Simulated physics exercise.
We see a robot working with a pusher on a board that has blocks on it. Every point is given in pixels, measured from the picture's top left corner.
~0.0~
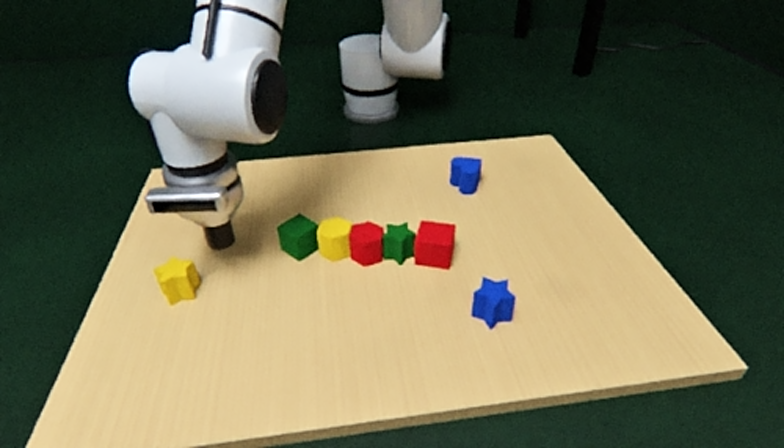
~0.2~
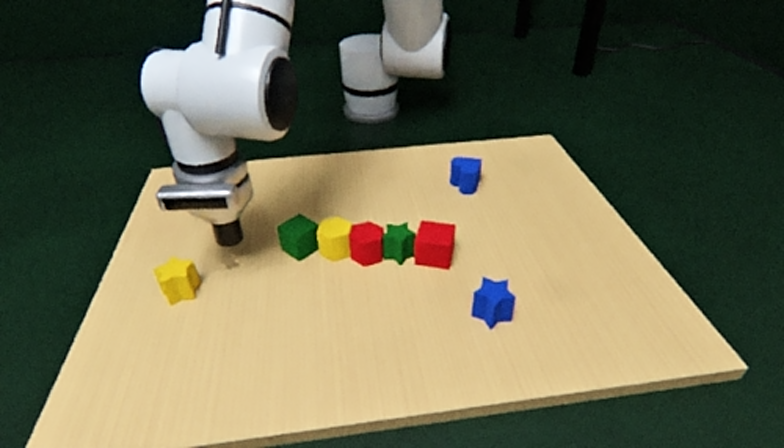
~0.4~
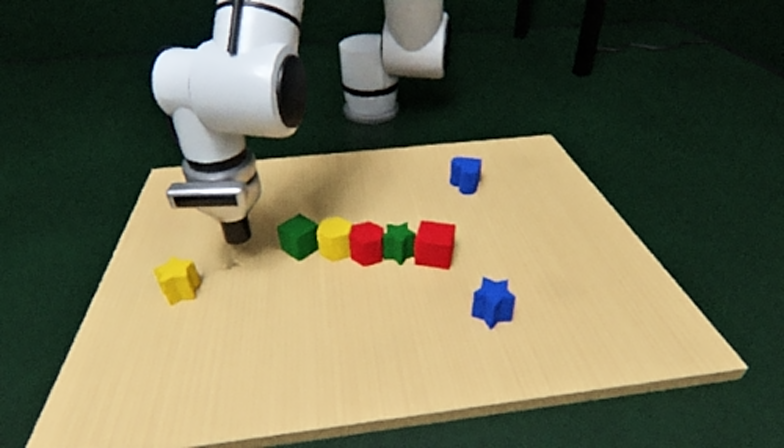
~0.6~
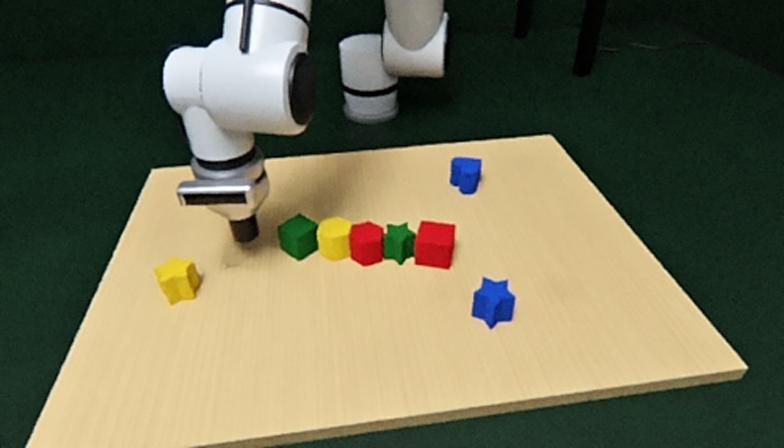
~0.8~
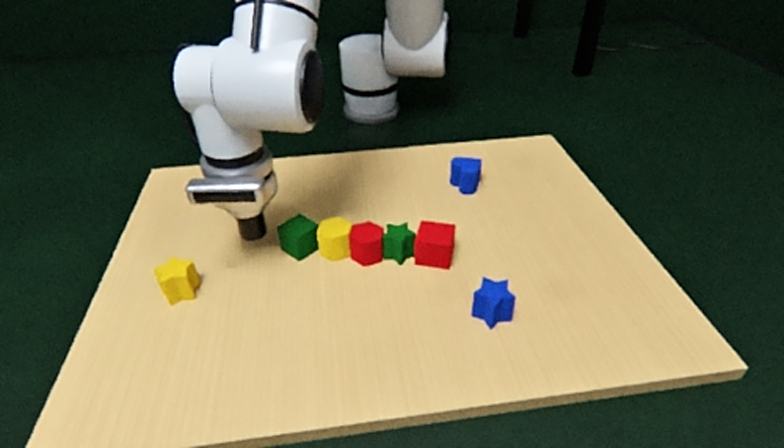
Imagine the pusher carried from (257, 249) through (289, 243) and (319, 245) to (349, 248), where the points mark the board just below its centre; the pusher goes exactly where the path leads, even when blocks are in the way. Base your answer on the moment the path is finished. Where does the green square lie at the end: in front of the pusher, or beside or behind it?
My prediction: In front.
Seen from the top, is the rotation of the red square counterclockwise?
Yes.
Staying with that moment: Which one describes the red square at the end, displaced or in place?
That block moves.
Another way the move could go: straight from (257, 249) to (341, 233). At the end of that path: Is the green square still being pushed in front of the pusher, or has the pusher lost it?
When the path ends, it will sit ahead of the pusher.
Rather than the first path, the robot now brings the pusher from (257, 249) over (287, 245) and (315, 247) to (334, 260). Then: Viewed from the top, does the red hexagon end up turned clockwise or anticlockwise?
That block twists clockwise.
On the path given first. One third of the way, pusher at (286, 228); green square at (312, 223), turned 25° anticlockwise; yellow hexagon at (345, 223), turned 15° clockwise; red hexagon at (371, 232), turned 15° clockwise.
Two thirds of the way, pusher at (318, 229); green square at (345, 218), turned 60° anticlockwise; yellow hexagon at (377, 215), turned 35° clockwise; red hexagon at (390, 234), turned 55° clockwise; green star block at (420, 238); red square at (455, 236), turned 25° anticlockwise.
At the end, pusher at (348, 232); green square at (375, 218), turned 75° anticlockwise; yellow hexagon at (404, 211), turned 20° clockwise; red hexagon at (391, 234), turned 55° clockwise; green star block at (421, 239); red square at (455, 236), turned 30° anticlockwise.
